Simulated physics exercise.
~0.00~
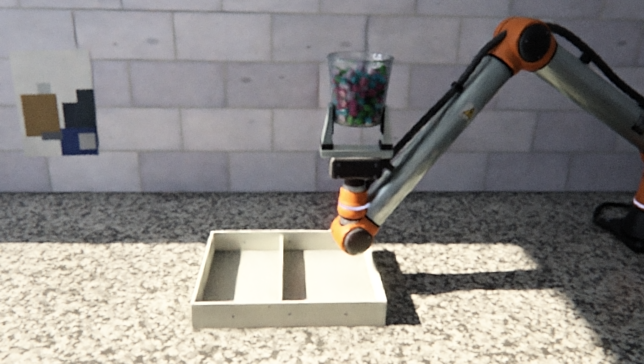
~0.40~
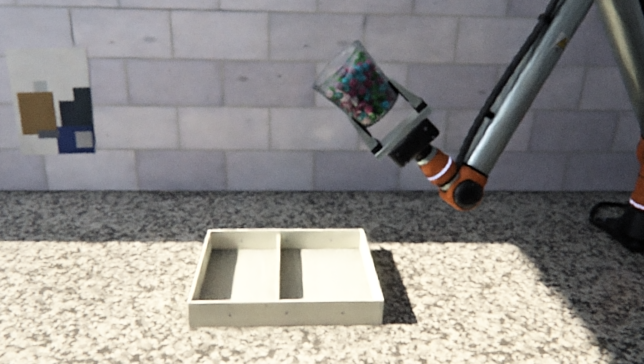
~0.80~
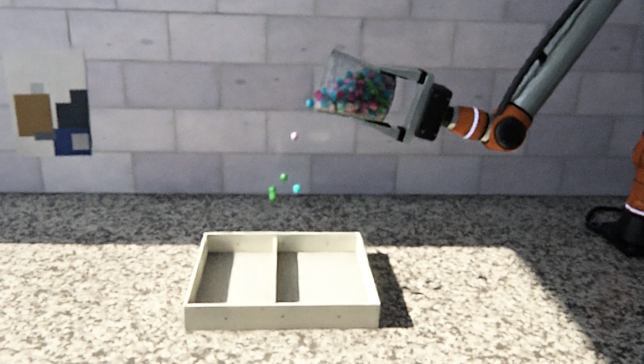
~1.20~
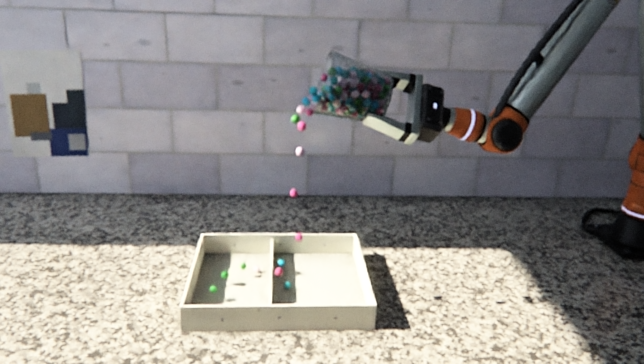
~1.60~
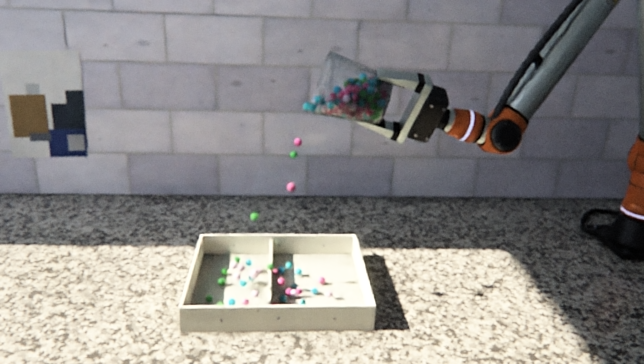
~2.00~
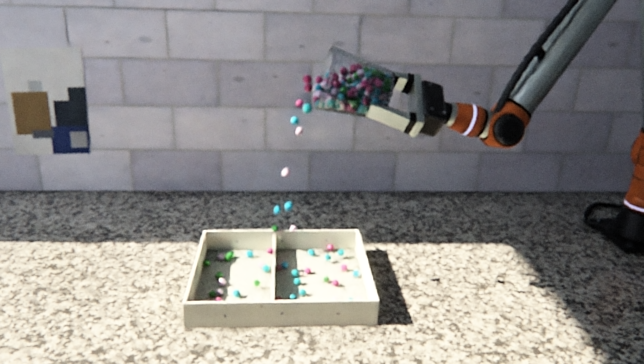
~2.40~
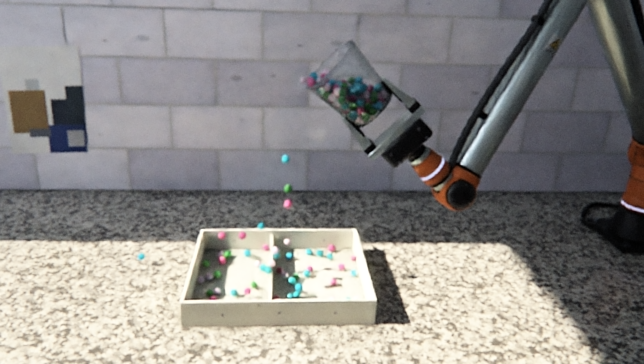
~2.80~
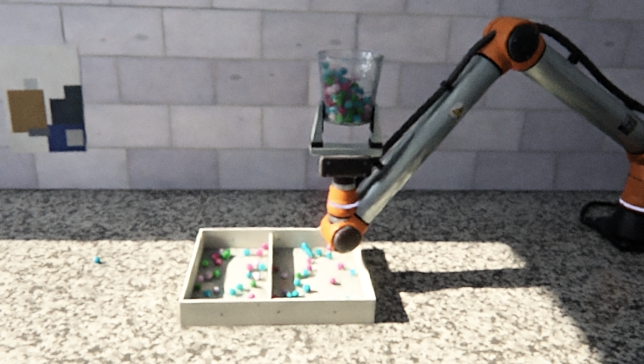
A robot arm tips a clear cup, spills some colourful sweets into a divided tray, and rights it.
